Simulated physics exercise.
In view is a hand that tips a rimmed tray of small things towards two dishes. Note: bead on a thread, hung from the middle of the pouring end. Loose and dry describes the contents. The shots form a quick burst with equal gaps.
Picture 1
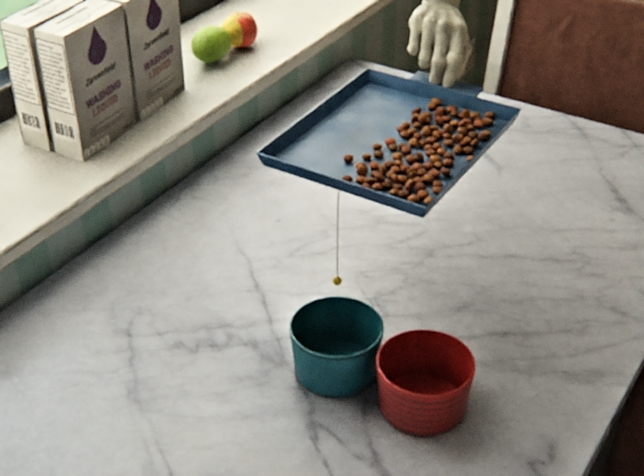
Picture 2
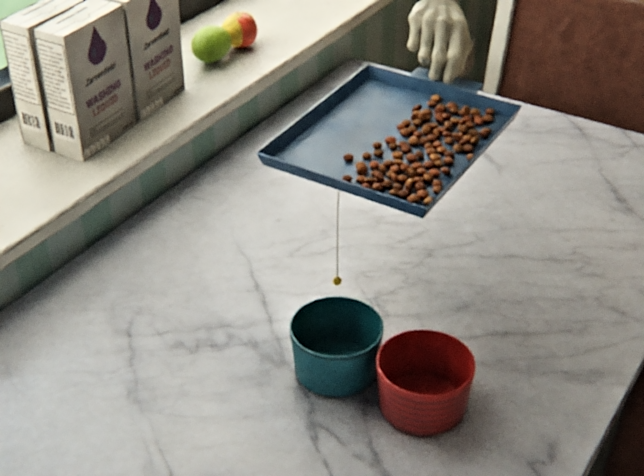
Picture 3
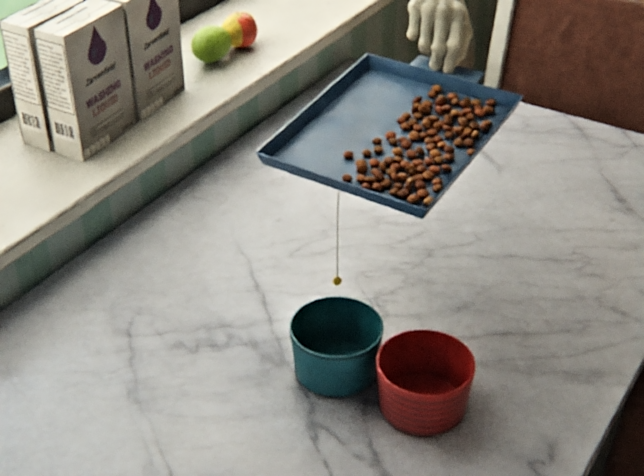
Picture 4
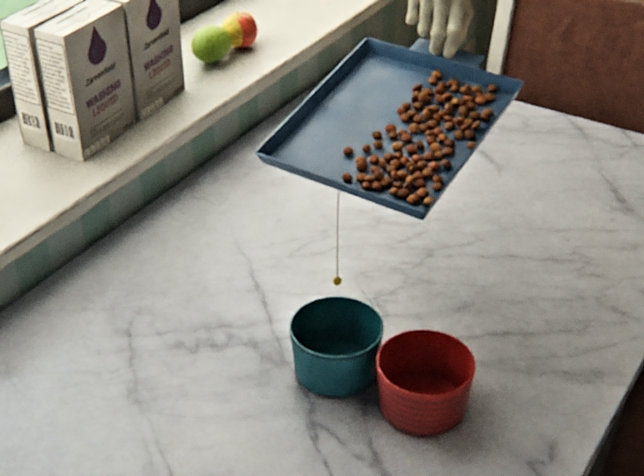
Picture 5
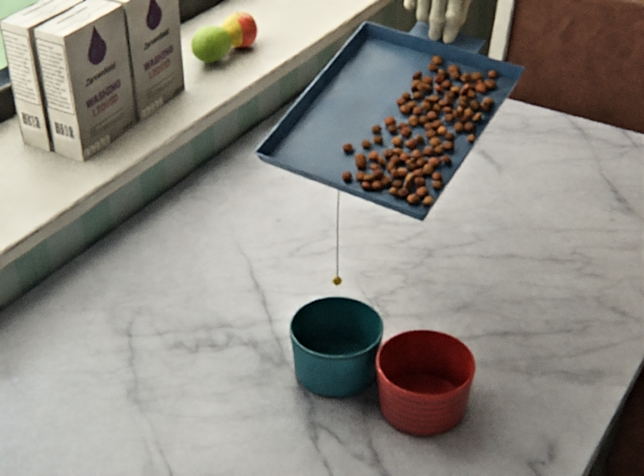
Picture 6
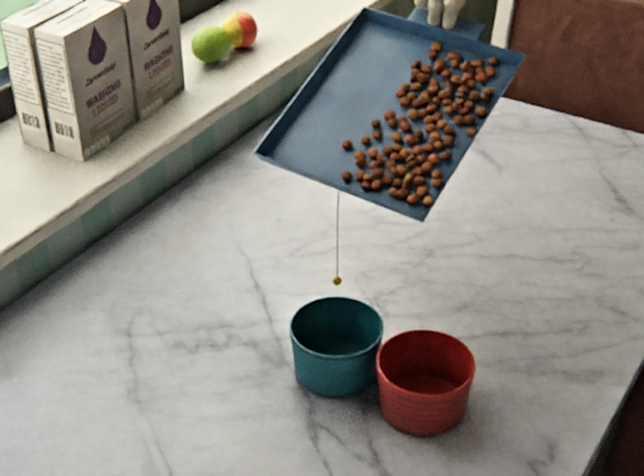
On a marble tabletop by a windowsill, a pale hand steadily tilting a blue tray of brown kibble above teal and red dishes.
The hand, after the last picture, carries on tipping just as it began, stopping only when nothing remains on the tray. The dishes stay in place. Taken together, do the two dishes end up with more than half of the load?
Yes.
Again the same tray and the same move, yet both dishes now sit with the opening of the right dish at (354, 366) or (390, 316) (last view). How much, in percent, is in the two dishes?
Close to 30 in a hundred, then close to 50 in a hundred.
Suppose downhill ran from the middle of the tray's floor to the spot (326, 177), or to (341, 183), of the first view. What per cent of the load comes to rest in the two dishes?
First case: 30 %; second case: 60 %.
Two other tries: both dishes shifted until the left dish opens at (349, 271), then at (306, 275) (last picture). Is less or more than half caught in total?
Taking the places in turn, it's shy of half and then shy of half.
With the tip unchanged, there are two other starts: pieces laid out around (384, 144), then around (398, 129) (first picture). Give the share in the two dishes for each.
Close to 70 and close to 70 per cent.
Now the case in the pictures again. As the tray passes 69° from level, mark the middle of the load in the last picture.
The centre of the load shows up near (389, 200) in the last view.
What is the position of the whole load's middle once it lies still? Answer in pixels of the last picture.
Centre at rest: Close to (353, 372).
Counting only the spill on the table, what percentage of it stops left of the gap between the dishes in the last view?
Estimate: About 50 in every hundred.
Soon, tray tipped steeply; most on the tray; about a quarter in the air.
A while on, tray tipped past a quarter turn; a stray few on the tray; about a quarter in the right dish; about a third in the left dish; a small part outside both; about a quarter in the air.
Towards the end, tray tipped past a quarter turn; about a quarter in the right dish; about half in the left dish; about a quarter outside both.
Finally, tray tipped past a quarter turn; about a quarter in the right dish; about half in the left dish; about a quarter outside both.
